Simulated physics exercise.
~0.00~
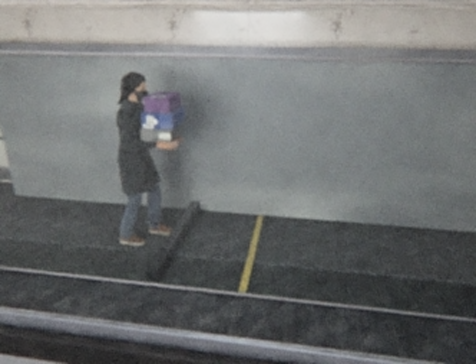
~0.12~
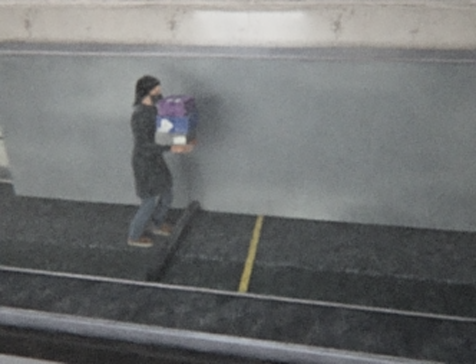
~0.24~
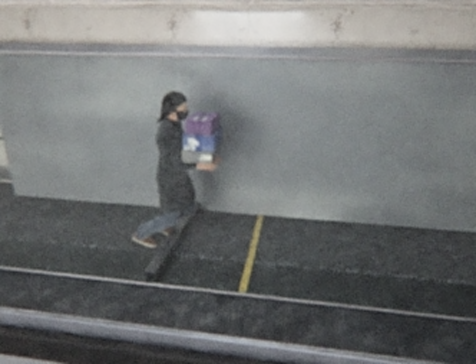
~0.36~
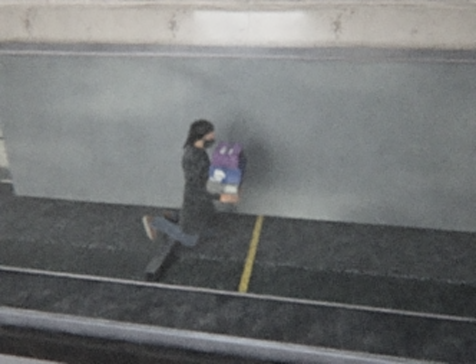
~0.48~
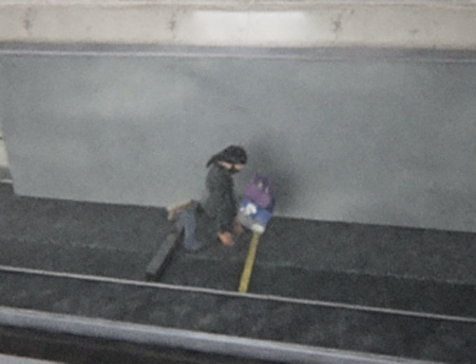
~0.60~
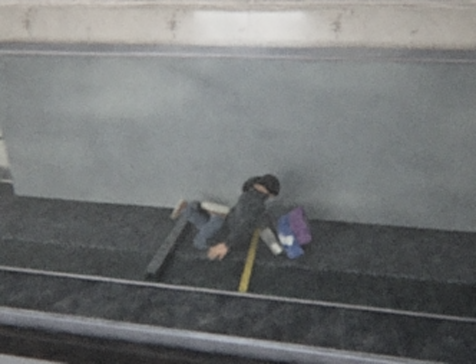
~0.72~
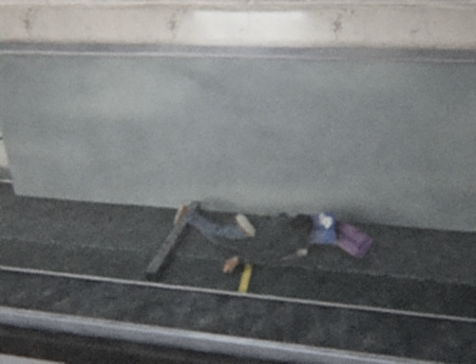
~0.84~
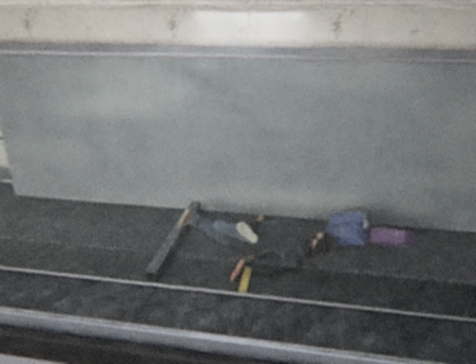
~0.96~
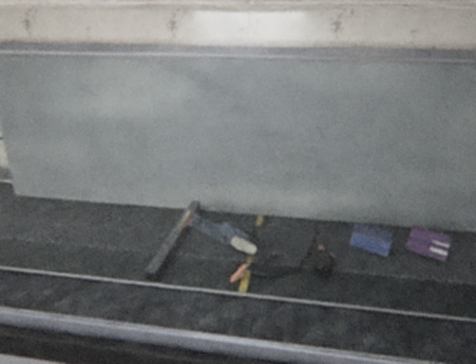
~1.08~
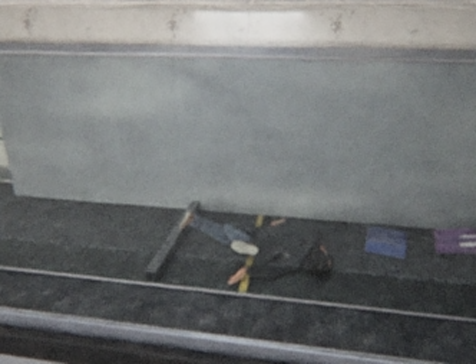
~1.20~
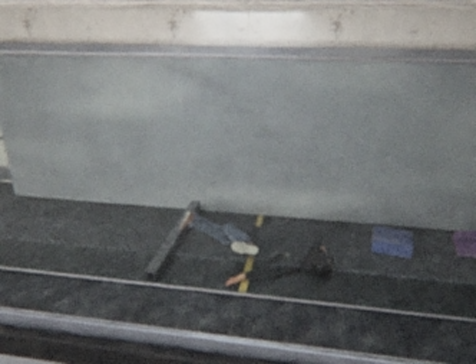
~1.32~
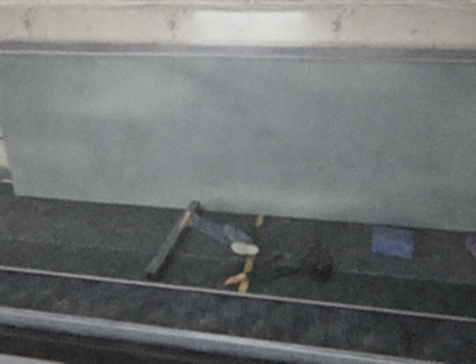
On a dark floor, a courier trips over a bar and sprawls, spilling boxes rightward.
